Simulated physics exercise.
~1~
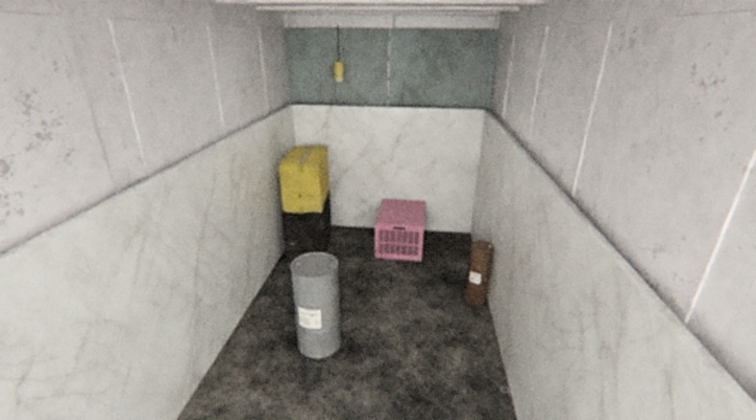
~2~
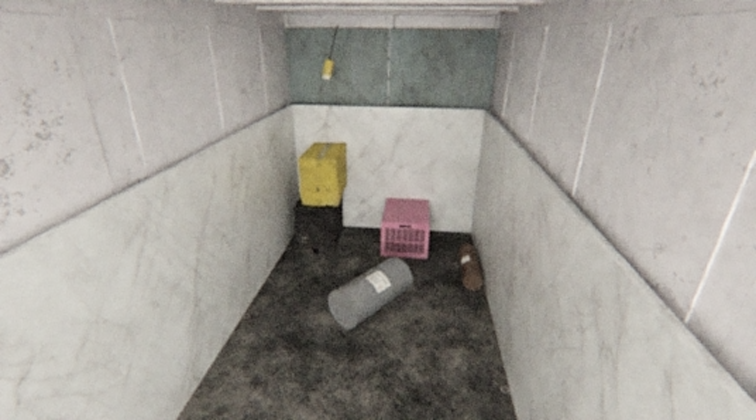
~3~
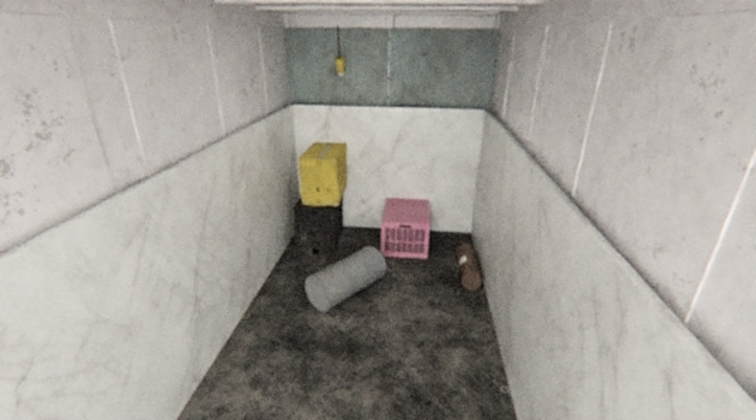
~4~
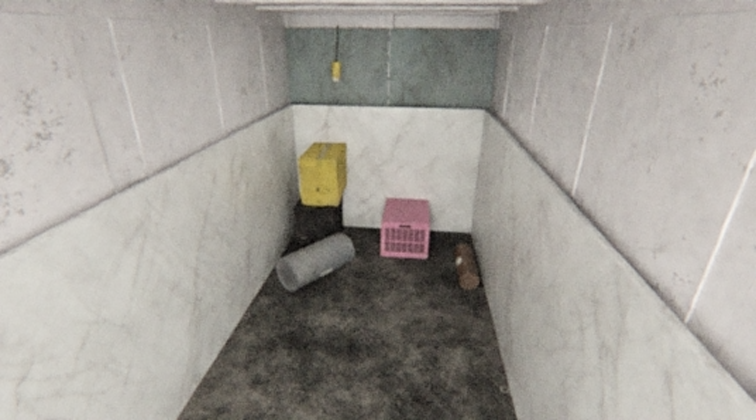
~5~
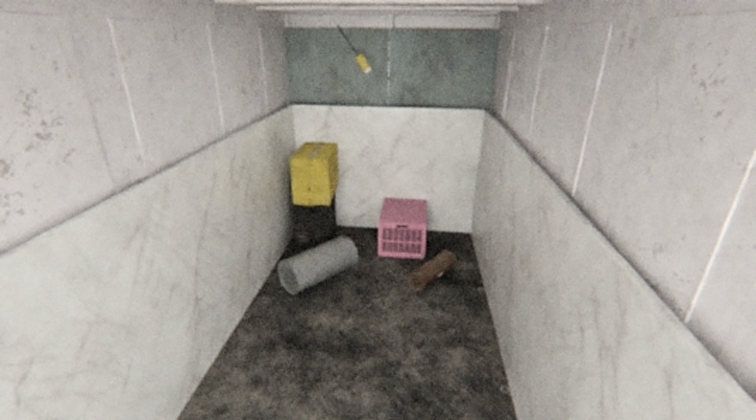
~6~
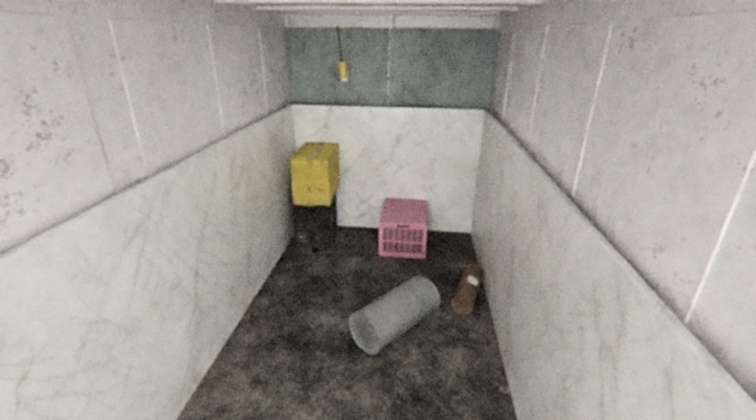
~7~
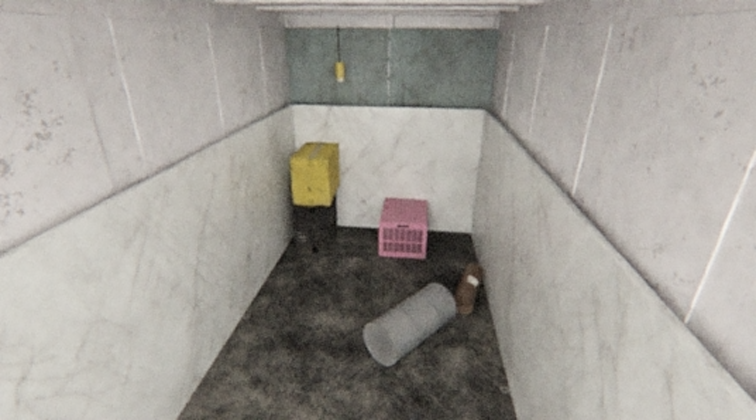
A grey drum and a brown canister toppled over in the back of a van, and the drum rolled left, then right, ending on its side near the fallen canister, while the stacked yellow and black boxes shifted slightly but stayed upright.
